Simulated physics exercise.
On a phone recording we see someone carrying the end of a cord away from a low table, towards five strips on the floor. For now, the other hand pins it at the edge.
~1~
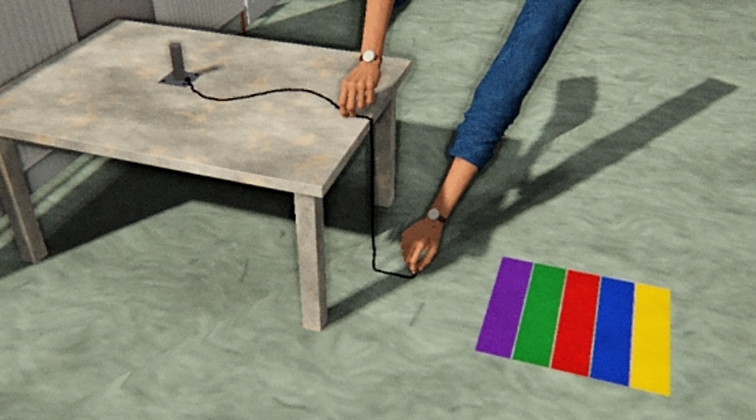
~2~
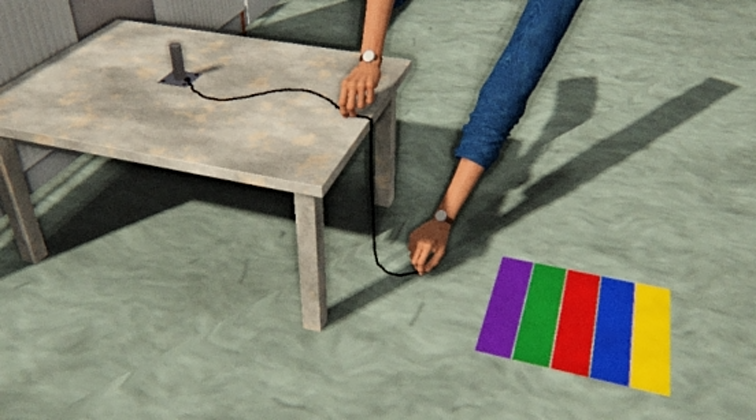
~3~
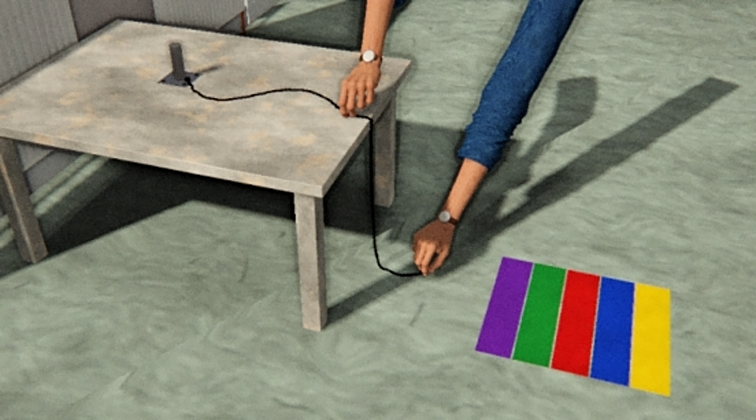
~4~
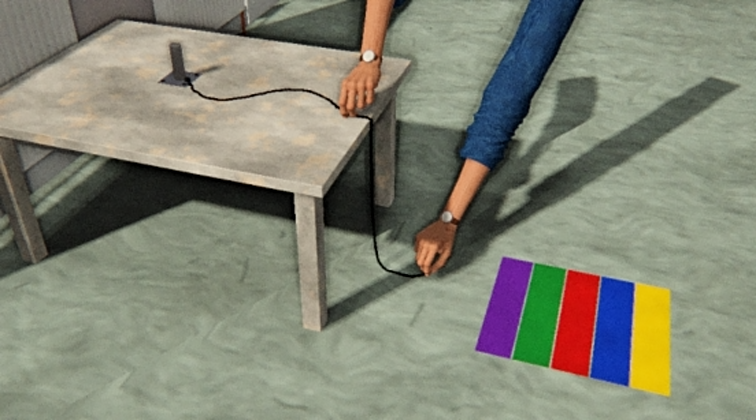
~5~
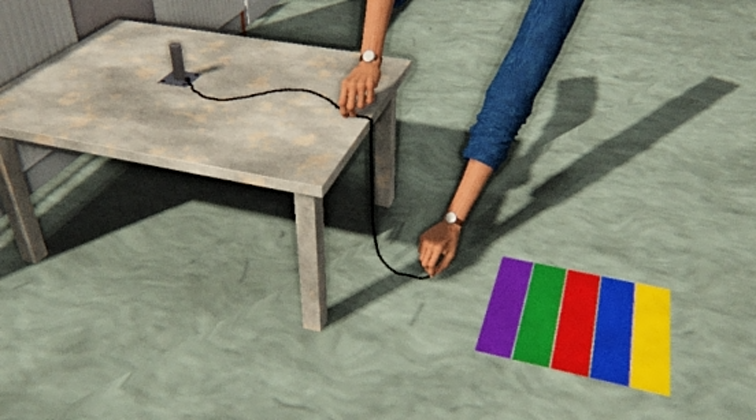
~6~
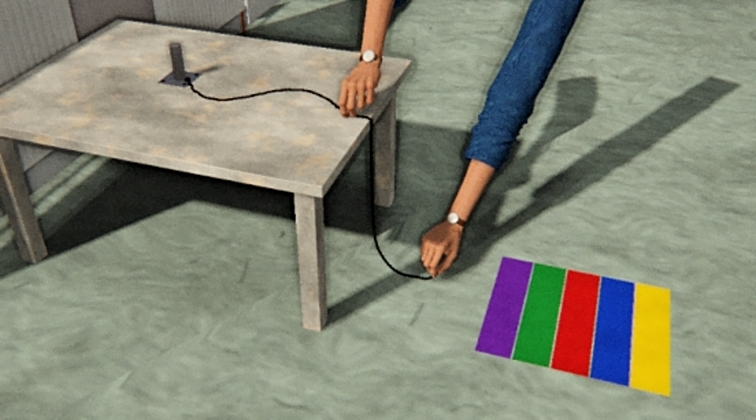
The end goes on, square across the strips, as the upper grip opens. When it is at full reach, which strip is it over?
It is over the red strip.
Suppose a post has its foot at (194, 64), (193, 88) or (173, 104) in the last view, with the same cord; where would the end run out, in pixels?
Going by the last picture, roughly (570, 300), (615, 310) and (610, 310).
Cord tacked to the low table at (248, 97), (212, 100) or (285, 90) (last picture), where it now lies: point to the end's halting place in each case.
Try one gives (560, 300), try two (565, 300), and try three (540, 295).
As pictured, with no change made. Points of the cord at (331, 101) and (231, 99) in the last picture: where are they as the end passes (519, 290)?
You'll see them at (358, 112) and then at (256, 91).
Early on, end near (519, 290); over purple.
Midway, end near (559, 299); over green.
At the end of the slack, end near (583, 304); over red. The red one.
